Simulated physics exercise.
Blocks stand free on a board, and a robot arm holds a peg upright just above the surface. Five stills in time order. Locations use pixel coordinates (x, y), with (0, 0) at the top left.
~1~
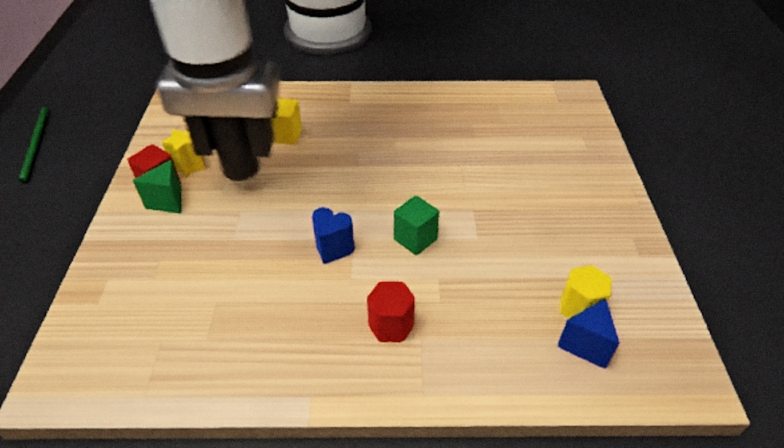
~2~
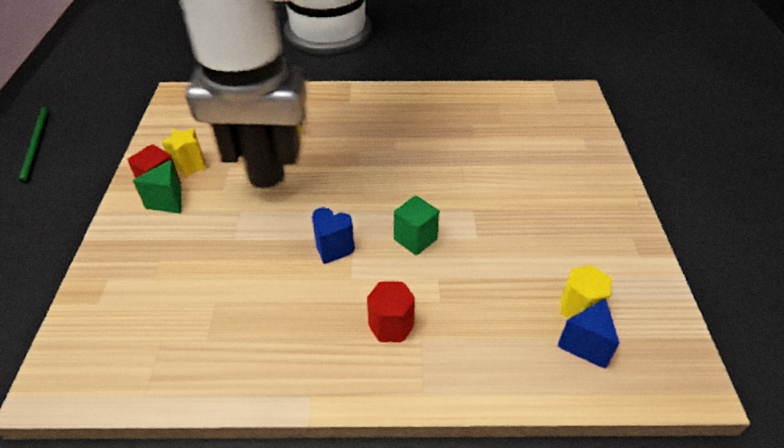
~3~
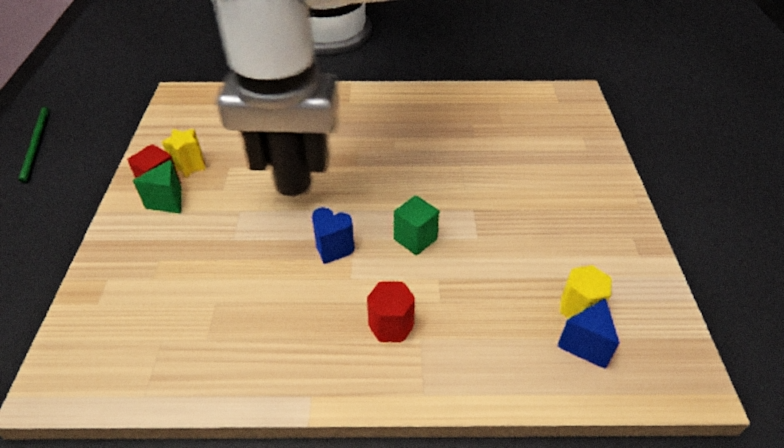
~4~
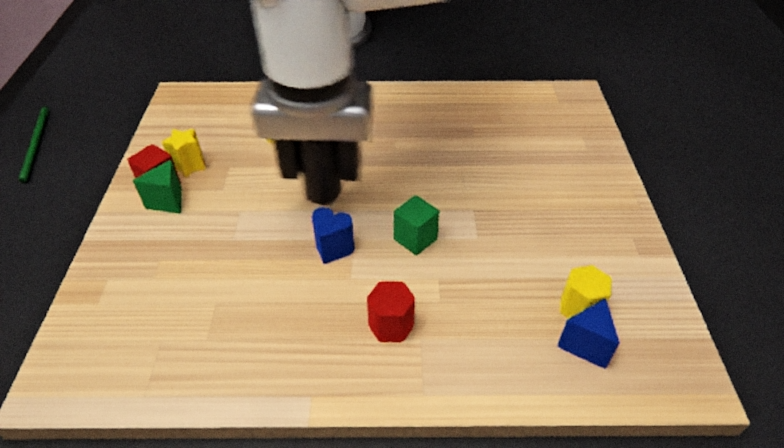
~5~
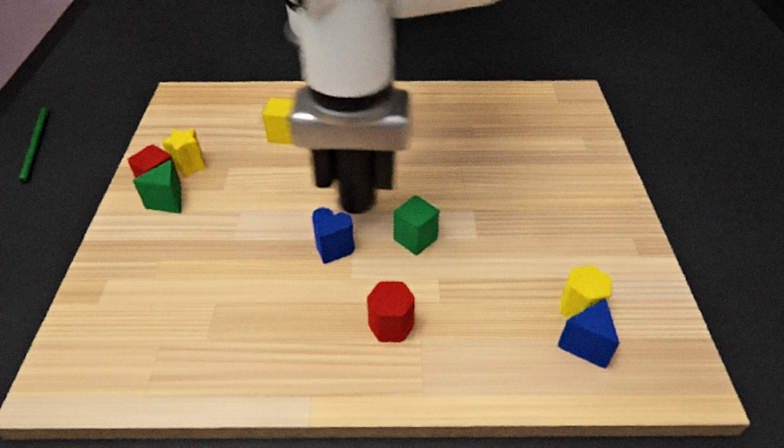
A robot arm moves its dark peg rightward above the board while the colored blocks stay still.
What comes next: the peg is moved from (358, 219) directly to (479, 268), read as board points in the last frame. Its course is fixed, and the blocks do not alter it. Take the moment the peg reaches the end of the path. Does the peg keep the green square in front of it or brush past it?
The peg keeps it before itself.
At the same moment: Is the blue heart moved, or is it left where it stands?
It is left in place.
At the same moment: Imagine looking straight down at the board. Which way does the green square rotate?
Watching from overhead, you'd notice the green square rotating counter-clockwise.
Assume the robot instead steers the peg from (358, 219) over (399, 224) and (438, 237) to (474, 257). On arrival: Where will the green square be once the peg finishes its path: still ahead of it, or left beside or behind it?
Prediction: Still leading.
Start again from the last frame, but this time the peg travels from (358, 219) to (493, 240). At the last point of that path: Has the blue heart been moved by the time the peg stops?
No.
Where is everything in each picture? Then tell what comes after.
The first picture shows peg's lower end at (241, 169); blue heart at (330, 221); green square at (417, 210).
The second picture shows peg at (267, 176); blocks still.
The third picture shows peg at (294, 184); blocks still.
The fourth picture shows peg at (324, 192); blocks still.
The fifth picture shows peg at (357, 201); blue heart at (330, 221); green square at (417, 210).
On the path given first. One third of the way, peg at (398, 216); green square at (433, 217), turned 20° anticlockwise.
Two thirds of the way, peg at (439, 233); green square at (478, 233), turned 30° anticlockwise.
At the end, peg at (483, 250); blue heart still; green square at (524, 249), turned 35° anticlockwise.
